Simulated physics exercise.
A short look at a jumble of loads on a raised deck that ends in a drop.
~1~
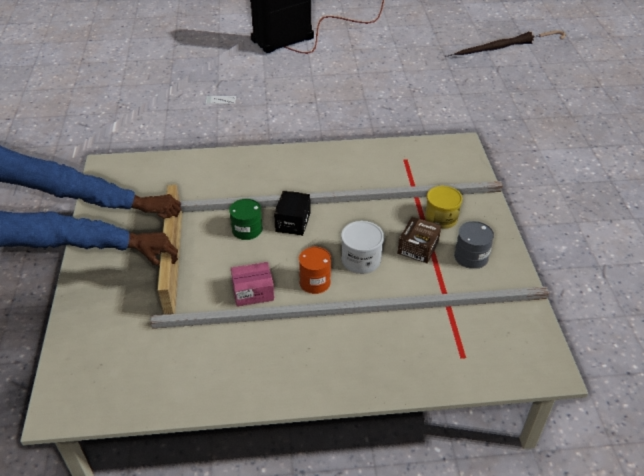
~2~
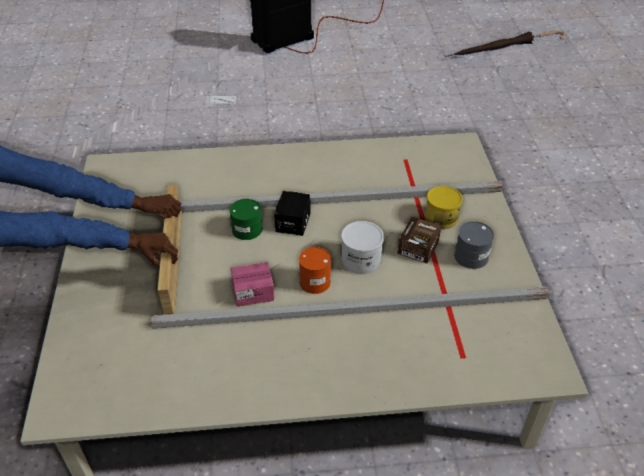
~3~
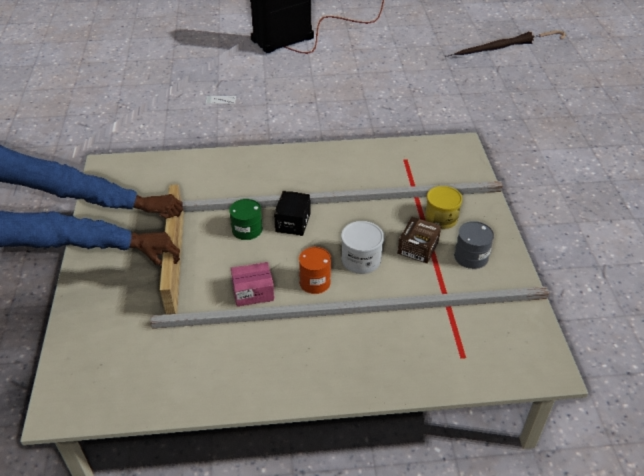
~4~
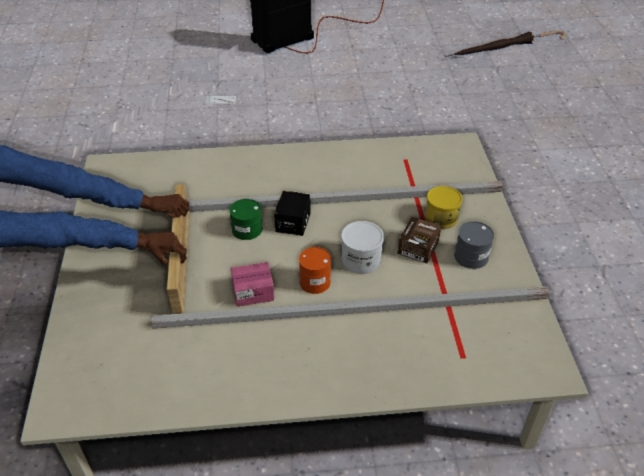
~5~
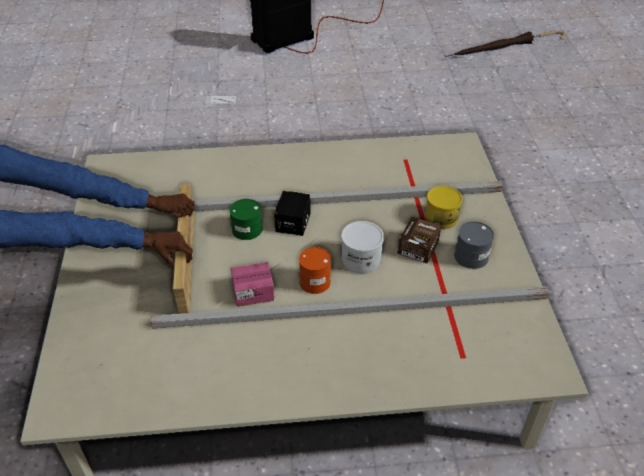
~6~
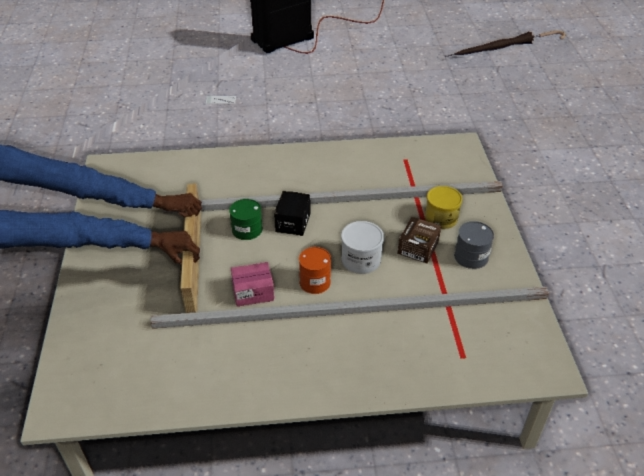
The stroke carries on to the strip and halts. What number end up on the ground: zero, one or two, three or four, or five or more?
The number that fall off is zero.
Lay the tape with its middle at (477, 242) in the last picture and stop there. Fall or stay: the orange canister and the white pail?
The orange canister is lost; the white pail does not fall.
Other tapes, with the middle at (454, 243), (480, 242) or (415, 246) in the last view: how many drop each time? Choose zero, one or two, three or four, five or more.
For each place: Just one or two; three to four; none.
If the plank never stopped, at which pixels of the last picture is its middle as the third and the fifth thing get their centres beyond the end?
At (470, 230) for the third, at (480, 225) for the fifth.
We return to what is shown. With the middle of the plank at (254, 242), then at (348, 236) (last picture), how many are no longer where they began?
By then 3, and 5.
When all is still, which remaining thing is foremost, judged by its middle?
Foremost is the grey canister.
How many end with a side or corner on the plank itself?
In contact: 3.
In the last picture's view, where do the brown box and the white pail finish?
About (488, 233), and the other about (454, 240).
A little later, none off yet; grey canister at rest near (474, 245); yellow pail at rest near (443, 208); brown box at rest near (419, 240).
When it is over, the number that fall off is zero.
